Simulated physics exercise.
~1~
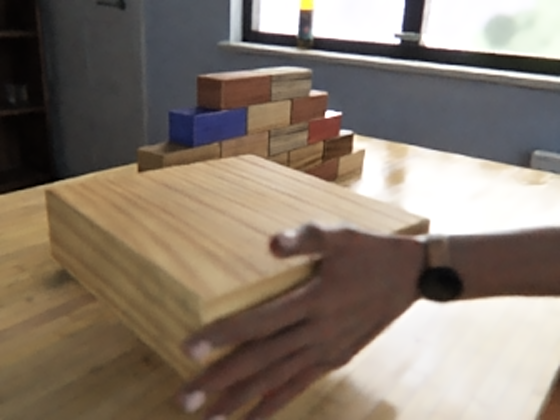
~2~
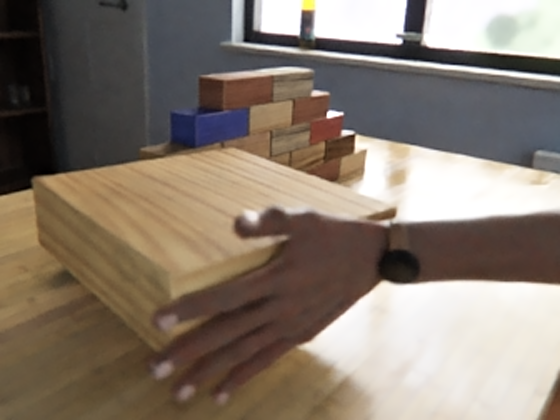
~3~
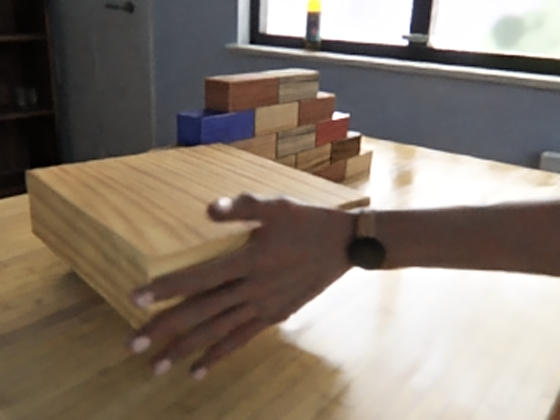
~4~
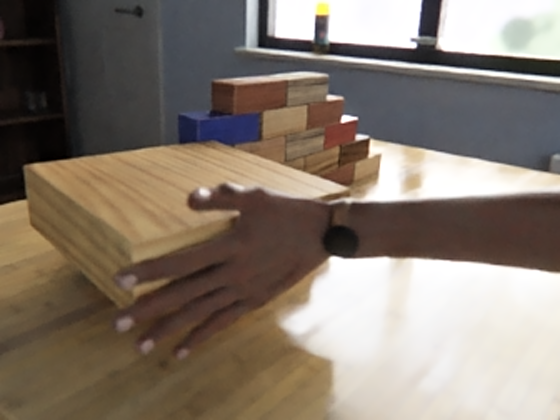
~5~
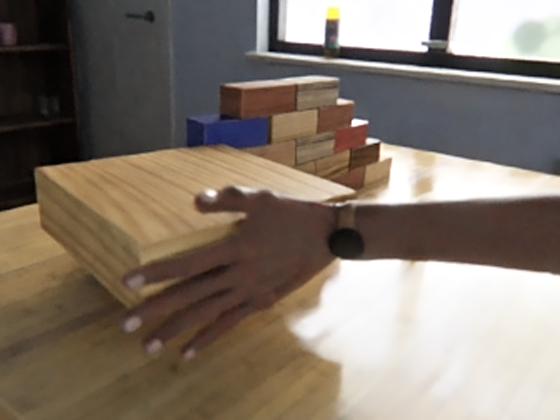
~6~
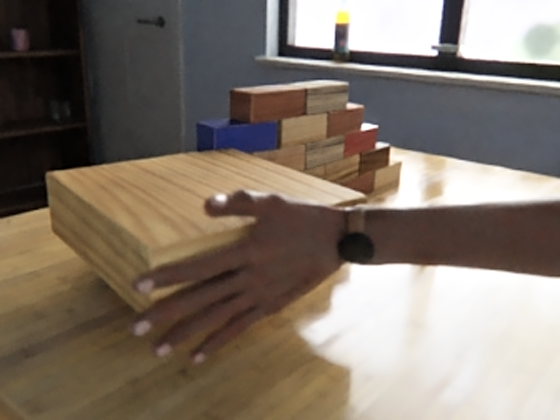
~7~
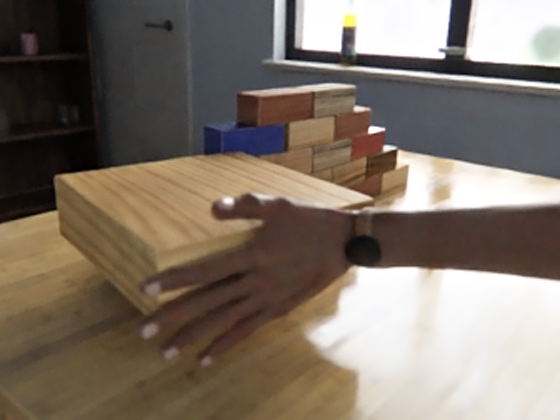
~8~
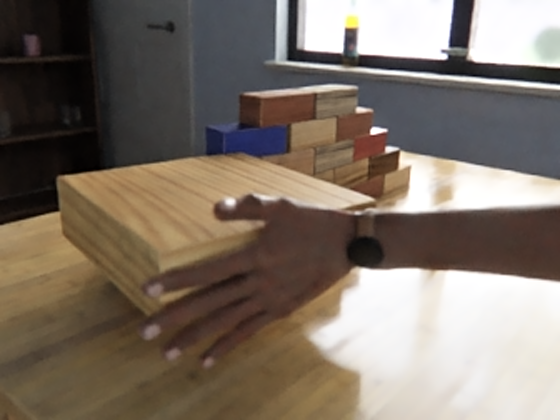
A hand with a dark watch held a big wooden block above a table and moved it a little toward a stepped wall of small wooden blocks, one blue and one red, then stopped, with the wall still standing and nothing knocked down.
